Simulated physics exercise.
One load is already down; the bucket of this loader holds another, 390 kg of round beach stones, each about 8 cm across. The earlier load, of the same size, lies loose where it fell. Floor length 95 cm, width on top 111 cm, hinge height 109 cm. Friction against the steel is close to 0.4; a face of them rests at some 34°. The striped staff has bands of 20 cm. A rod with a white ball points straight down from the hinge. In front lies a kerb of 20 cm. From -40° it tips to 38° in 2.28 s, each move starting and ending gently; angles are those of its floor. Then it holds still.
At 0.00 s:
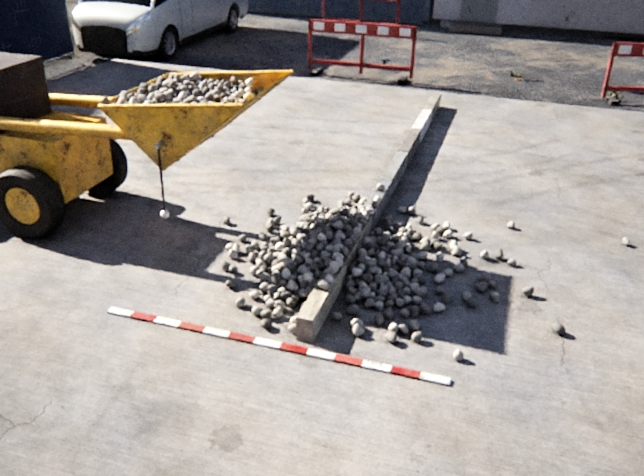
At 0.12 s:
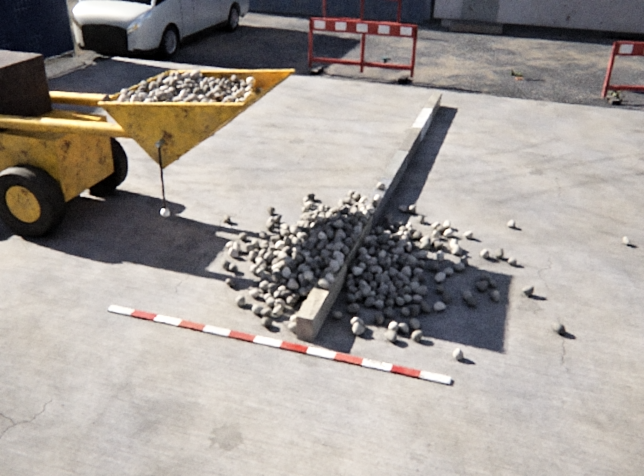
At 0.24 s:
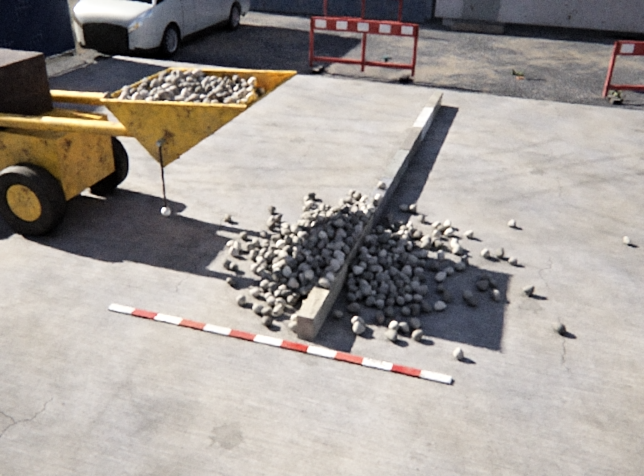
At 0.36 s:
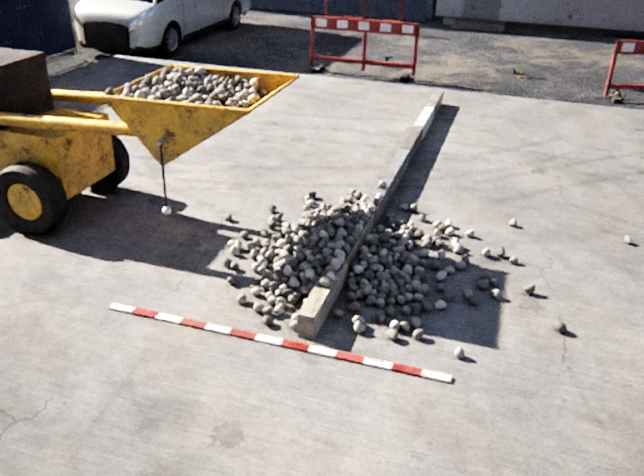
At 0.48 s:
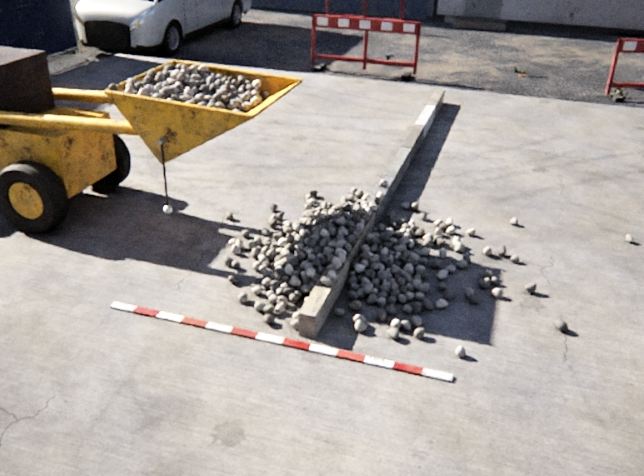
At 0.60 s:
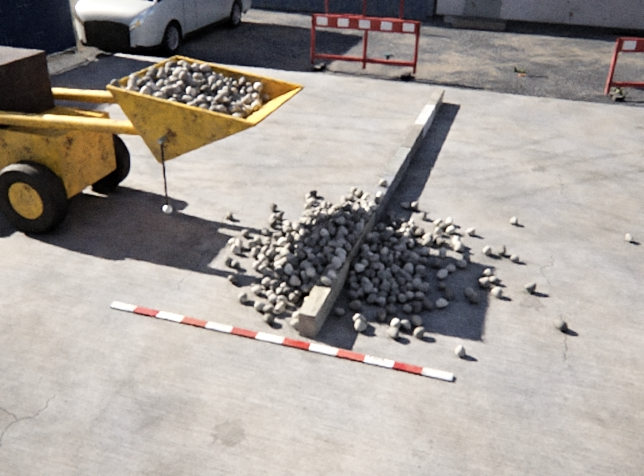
The yellow loader's bucket, full of rounded grey stones, sits nearly still at first, then tilts slightly forward, its lip lowering a little. The stones inside shift slightly with it, while the loose pile around the kerb, behind the red-and-white staff, stays unchanged on the concrete.
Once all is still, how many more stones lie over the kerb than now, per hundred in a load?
Roughly 1 per cent of a load more.
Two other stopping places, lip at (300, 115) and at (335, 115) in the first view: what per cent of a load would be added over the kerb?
First some 35, then 90 per cent.
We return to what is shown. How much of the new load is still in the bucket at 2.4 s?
It holds some 15 per cent.
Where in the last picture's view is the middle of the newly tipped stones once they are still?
Their middle is at about (288, 231).
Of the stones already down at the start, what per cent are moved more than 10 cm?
About 5 per cent.
After 1.7 s the floor is at 26°; in per cent of one load, 94 in the bucket, 75 on this side of the kerb, 31 over the kerb; the foremost stones are at (531, 267).
After 2.4 s the floor is at 38°; in per cent of one load, 15 in the bucket, 154 on this side of the kerb, 31 over the kerb; the foremost stones are at (531, 267).
After 2.7 s the floor is at 38°; in per cent of one load, 0 in the bucket, 168 on this side of the kerb, 32 over the kerb; the foremost stones are at (531, 267).
After 5.4 s the floor is at 38°; in per cent of one load, 0 in the bucket, 168 on this side of the kerb, 32 over the kerb; the foremost stones are at (531, 267). Net gain over the kerb, 1.
